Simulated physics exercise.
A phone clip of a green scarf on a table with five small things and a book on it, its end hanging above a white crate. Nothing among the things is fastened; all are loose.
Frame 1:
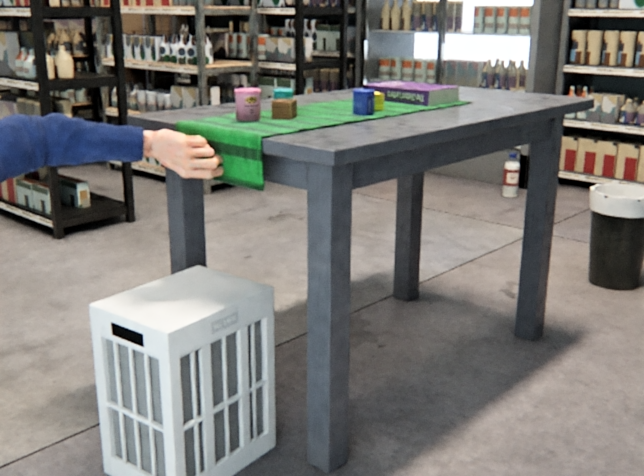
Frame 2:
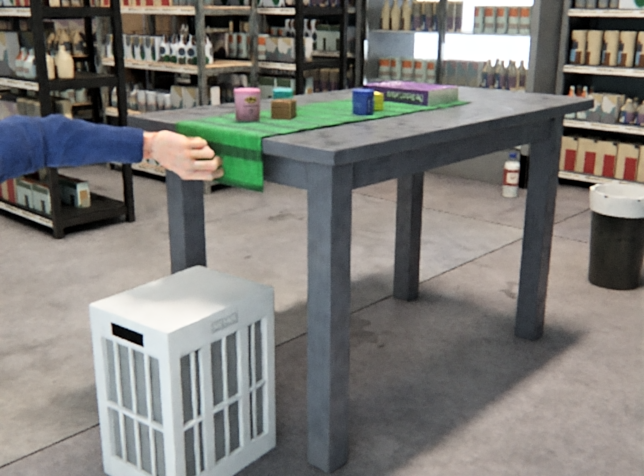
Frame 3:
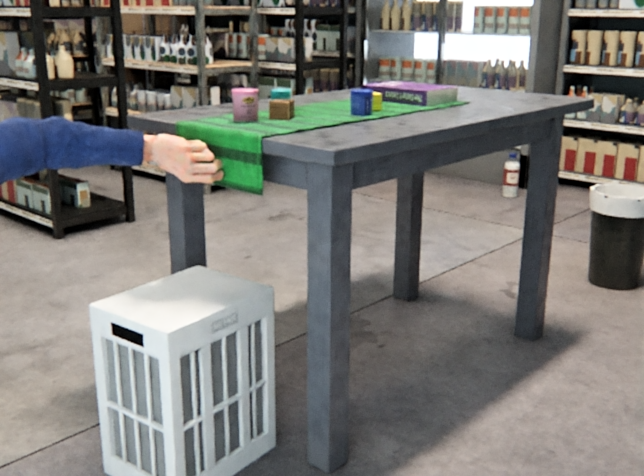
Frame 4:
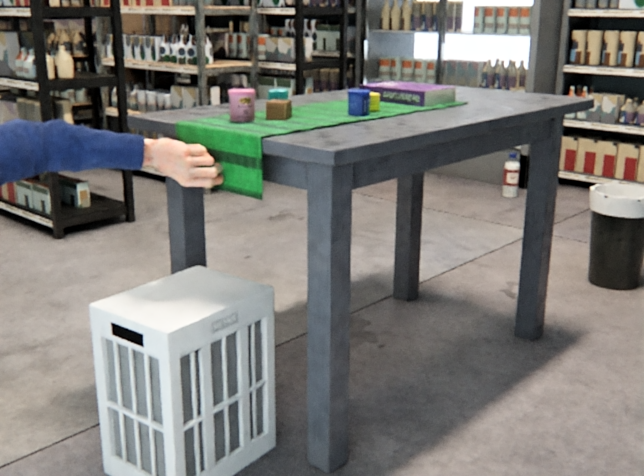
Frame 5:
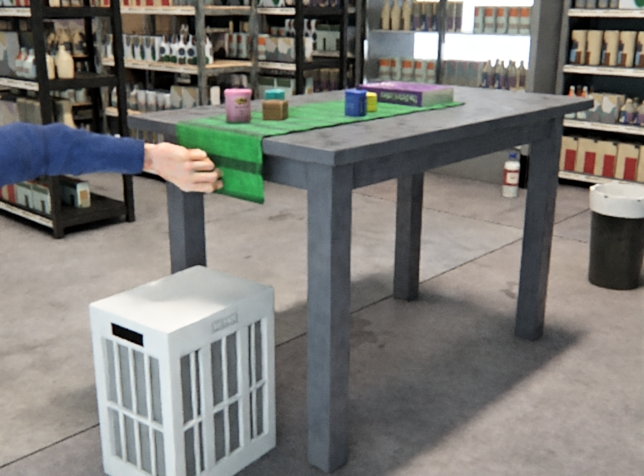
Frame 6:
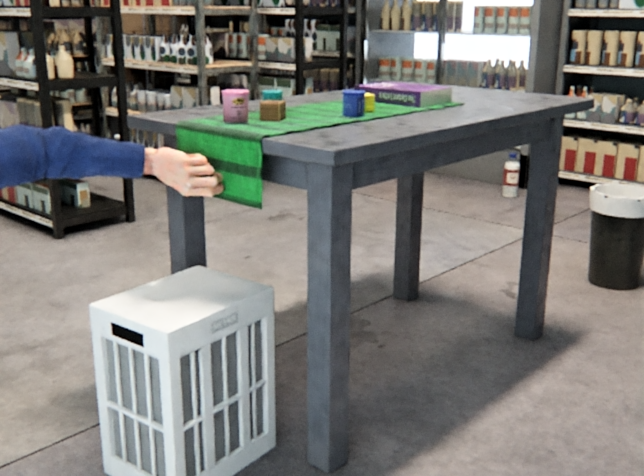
A hand slowly pulling a green scarf over a table edge above a white crate, small colourful objects shifting slightly left with it.
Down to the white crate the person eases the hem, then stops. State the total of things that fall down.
I expect the number going over to be two.
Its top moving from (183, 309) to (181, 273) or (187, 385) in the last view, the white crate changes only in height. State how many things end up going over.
First case 1, second 4.
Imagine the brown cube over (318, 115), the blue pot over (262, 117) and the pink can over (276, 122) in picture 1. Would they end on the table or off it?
The brown cube stays put, the blue pot topples down, and the pink can topples down.
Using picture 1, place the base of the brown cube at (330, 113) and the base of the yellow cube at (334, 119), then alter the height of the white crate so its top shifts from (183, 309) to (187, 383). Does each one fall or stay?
The brown cube does not stay aboard, and the yellow cube does not stay aboard.
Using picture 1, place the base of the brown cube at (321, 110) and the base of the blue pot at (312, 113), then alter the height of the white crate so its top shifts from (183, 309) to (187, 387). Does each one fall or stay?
The brown cube is lost, the blue pot is lost.
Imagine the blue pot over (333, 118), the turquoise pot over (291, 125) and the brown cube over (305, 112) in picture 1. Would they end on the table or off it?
I reckon the blue pot hangs on, the turquoise pot takes a fall and the brown cube hangs on.
Soon after, hem near (219, 248); pink can gone.
After that, hem on the crate; pink can and brown cube gone.
In the end, hem on the crate; pink can and brown cube gone. The answer is two.
